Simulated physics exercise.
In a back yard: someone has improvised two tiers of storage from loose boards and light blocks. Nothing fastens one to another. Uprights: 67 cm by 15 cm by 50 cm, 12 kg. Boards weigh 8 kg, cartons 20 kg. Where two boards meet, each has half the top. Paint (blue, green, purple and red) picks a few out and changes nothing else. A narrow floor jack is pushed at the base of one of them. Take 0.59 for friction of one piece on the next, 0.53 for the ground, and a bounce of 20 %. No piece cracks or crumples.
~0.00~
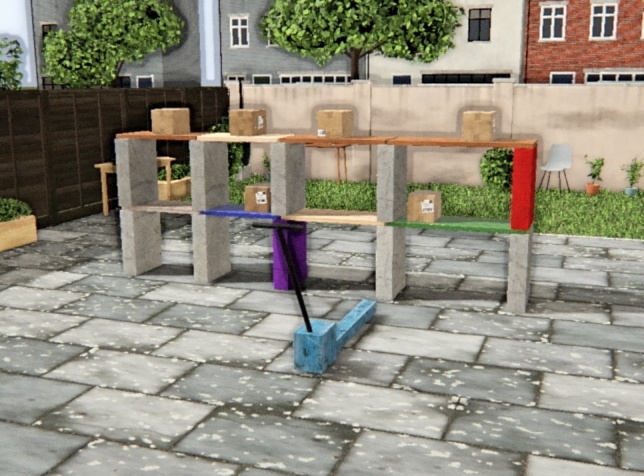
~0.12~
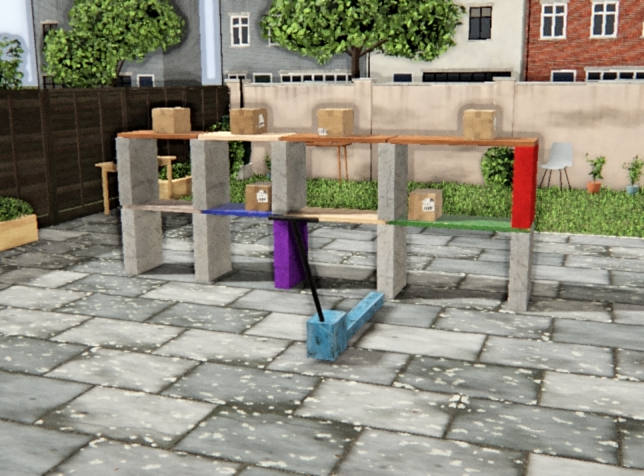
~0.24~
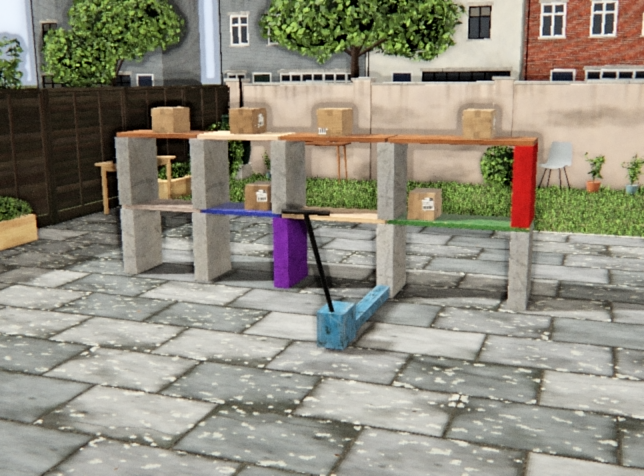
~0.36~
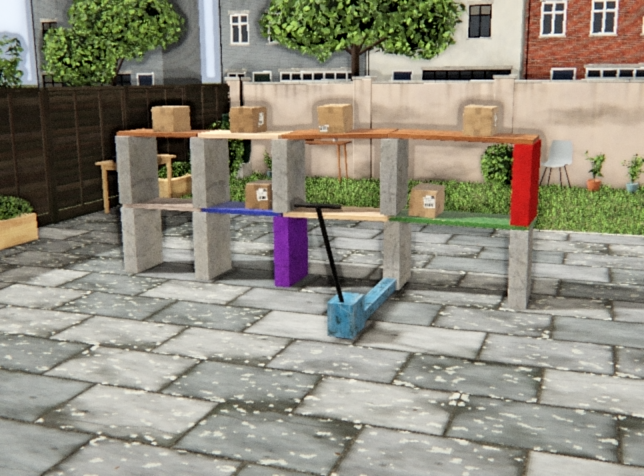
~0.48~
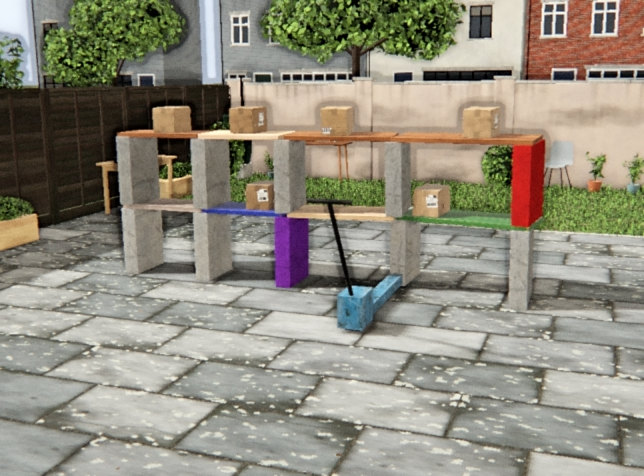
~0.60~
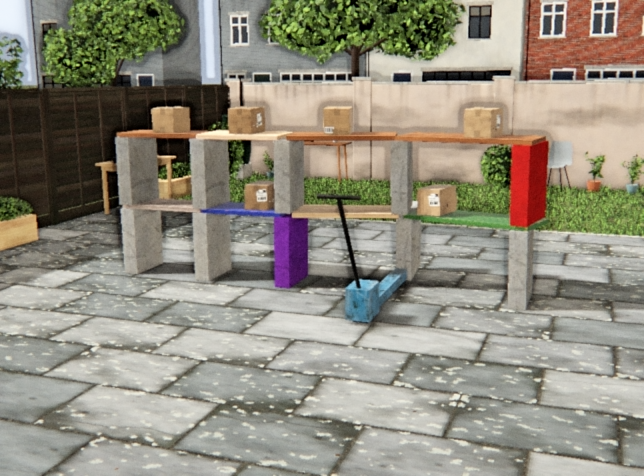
A blue floor jack slides in and pushes a grey upright and green board right.
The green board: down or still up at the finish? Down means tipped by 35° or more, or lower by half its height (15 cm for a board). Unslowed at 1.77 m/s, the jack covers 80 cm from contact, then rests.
It drops.
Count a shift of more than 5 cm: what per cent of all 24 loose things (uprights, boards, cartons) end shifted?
45 per cent.
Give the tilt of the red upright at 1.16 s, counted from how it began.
Roughly 10°.
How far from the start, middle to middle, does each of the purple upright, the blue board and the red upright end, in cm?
Moved: Purple 0, blue 0, red 90.
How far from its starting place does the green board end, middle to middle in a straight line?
Some 75 cm.
By 0.78 s, 1 of the 24 pieces down; green board tilted 13°; red upright moved 7 cm.
By 1.16 s, 5 of the 24 pieces down; green board tilted 39°, 29 cm lower; red upright tilted 9°.
By 1.40 s, 10 of the 24 pieces down; green board tilted 16°, 50 cm lower; red upright tilted 12°, 40 cm lower.
By 1.86 s, 10 of the 24 pieces down; green board 52 cm lower; red upright tilted 57°, 59 cm lower.
When it is over (3.2 s), 10 of the 24 pieces down; green board 52 cm lower; red upright on its side; purple upright unmoved. In pixels of the last frame, middles, green board near (523, 278), red upright near (568, 280).
